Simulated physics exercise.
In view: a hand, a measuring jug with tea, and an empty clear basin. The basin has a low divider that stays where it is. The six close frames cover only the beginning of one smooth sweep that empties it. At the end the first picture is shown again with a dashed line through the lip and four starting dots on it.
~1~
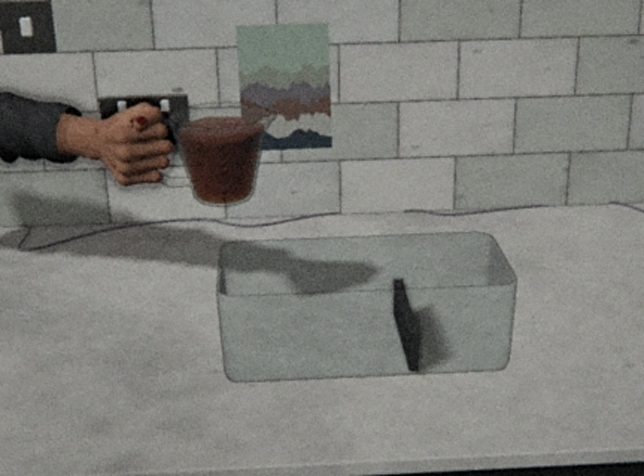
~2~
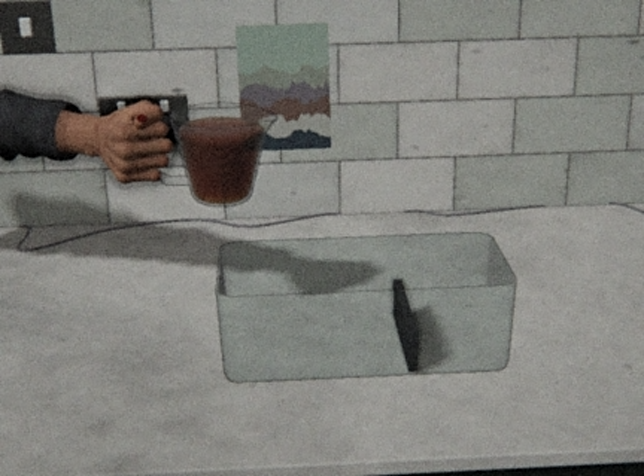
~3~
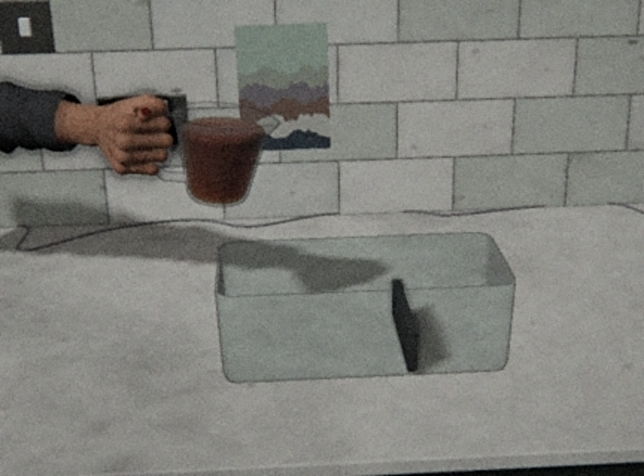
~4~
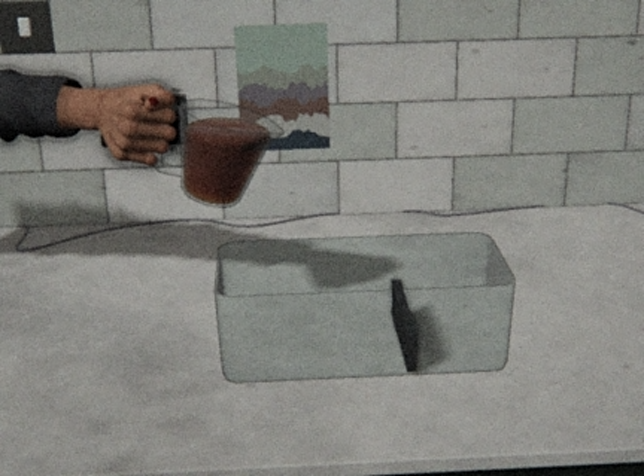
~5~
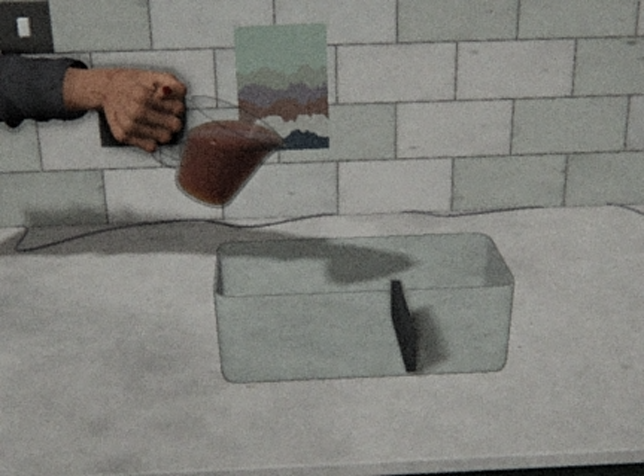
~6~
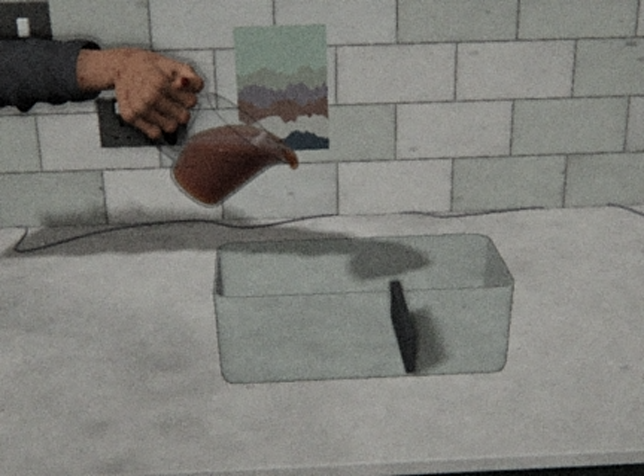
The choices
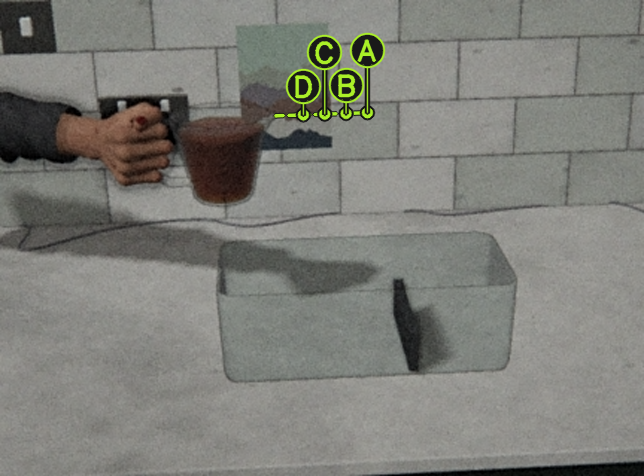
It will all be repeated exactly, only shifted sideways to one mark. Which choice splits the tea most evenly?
Take A.
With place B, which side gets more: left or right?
The left one.
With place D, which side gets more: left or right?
The left one.
On the marked copy, A at (367, 112); B at (346, 113); C at (324, 114); D at (303, 114).
If A is chosen, about 51 % ends left of the wall and 47 % right of it.
If B is chosen, about 74 % ends left of the wall and 23 % right of it; 3 % is lost outside.
If C is chosen, about 91 % ends left of the wall and 5 % right of it; 4 % is lost outside.
If D is chosen, about 93 % ends left of the wall and 4 % right of it; 3 % is lost outside.
